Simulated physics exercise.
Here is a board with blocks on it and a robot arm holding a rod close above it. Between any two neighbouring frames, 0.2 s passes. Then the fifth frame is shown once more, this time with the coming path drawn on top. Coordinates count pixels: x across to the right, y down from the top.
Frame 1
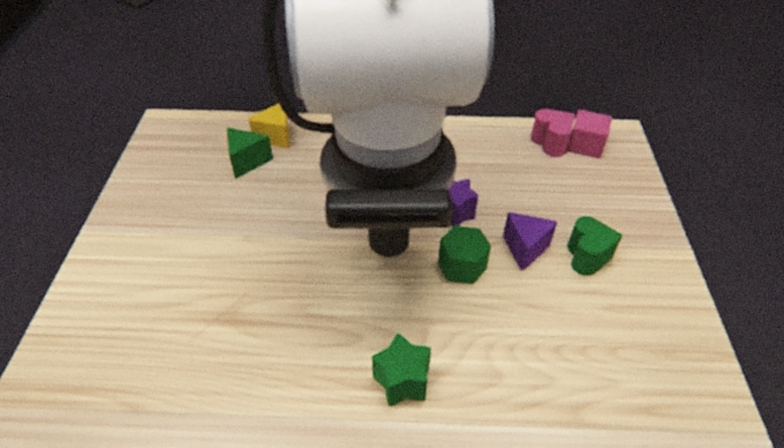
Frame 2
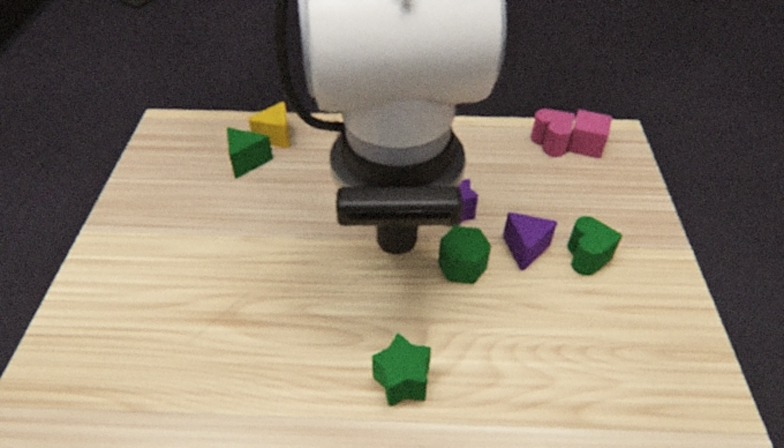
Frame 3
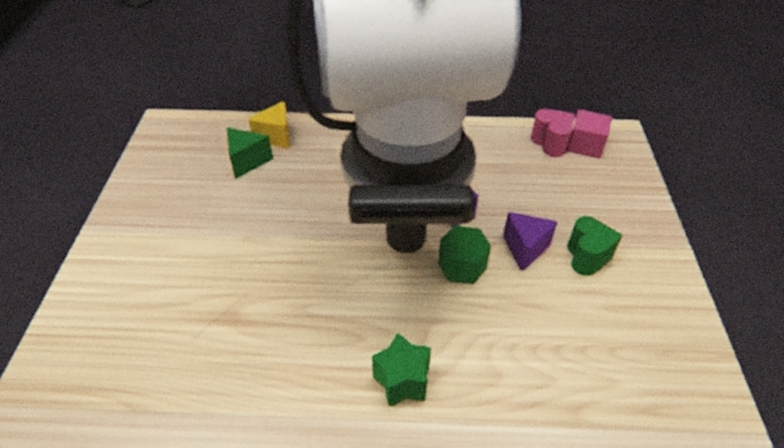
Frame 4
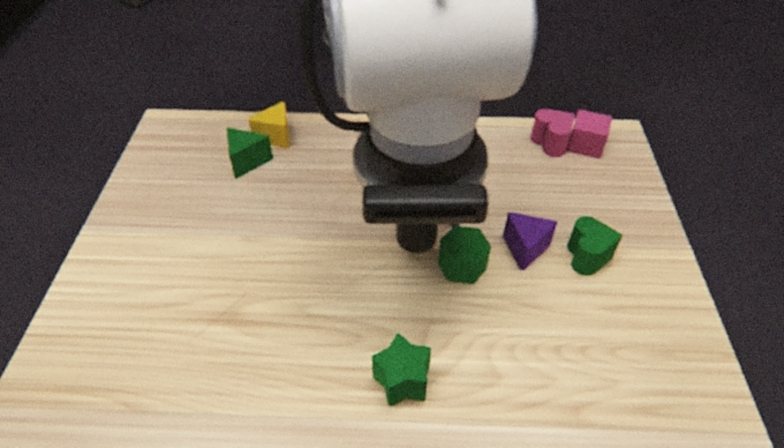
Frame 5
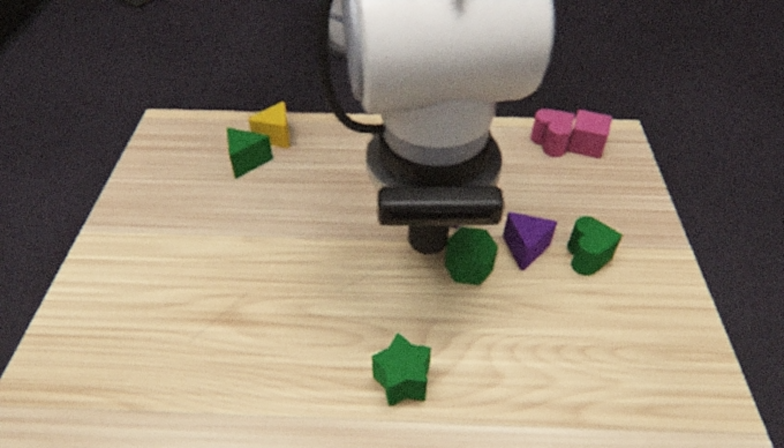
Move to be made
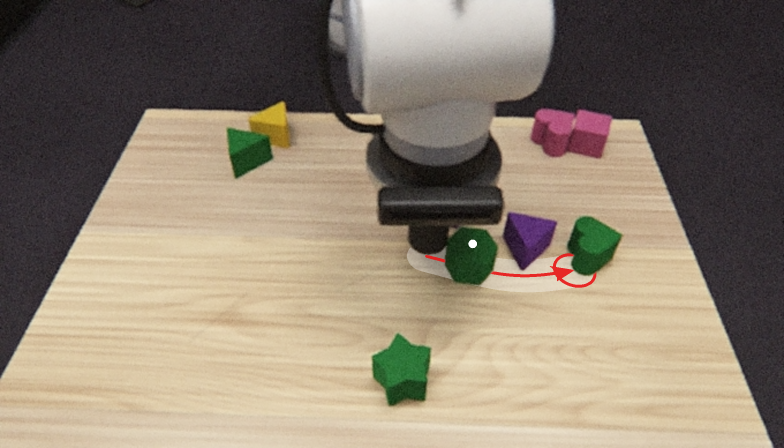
On a light wooden board scattered with colourful blocks, a white robot arm holds a dark rod just left of a green hexagon. The arm shifts slowly to the right, covering a small purple block behind it, and finally the rod nudges the hexagon slightly right, toward the purple triangle.
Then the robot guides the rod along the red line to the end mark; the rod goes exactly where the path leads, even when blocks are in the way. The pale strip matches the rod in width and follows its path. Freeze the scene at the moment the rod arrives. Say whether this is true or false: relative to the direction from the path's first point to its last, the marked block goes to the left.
False
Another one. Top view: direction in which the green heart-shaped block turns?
It goes anticlockwise.
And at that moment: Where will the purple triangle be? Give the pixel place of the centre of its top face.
The point I'd pick in the picture is (559, 220).
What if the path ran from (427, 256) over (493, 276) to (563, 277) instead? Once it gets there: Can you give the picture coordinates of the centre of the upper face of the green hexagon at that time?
I'd expect the centre of its top face to be at (617, 265).
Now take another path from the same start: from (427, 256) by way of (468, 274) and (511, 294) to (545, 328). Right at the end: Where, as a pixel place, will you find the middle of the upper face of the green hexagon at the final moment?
The middle of its top is at (570, 266).
Drawn move, from (427, 256) via (475, 269) and (526, 276), ending at (575, 270); the dot is on the green hexagon.
What follows on the original path. One third of the way, rod (478, 253); green hexagon (524, 256), turned 15° anticlockwise; purple triangle (539, 228), turned 25° anticlockwise.
Two thirds of the way, rod (531, 259); green hexagon (578, 265), turned 15° anticlockwise; purple triangle (551, 228), turned 60° anticlockwise.
At the end, rod (581, 254); yellow heart-shaped block still; green hexagon (624, 272), turned 20° clockwise; purple triangle (559, 220), turned 75° anticlockwise; green heart-shaped block (610, 231), turned 35° anticlockwise.
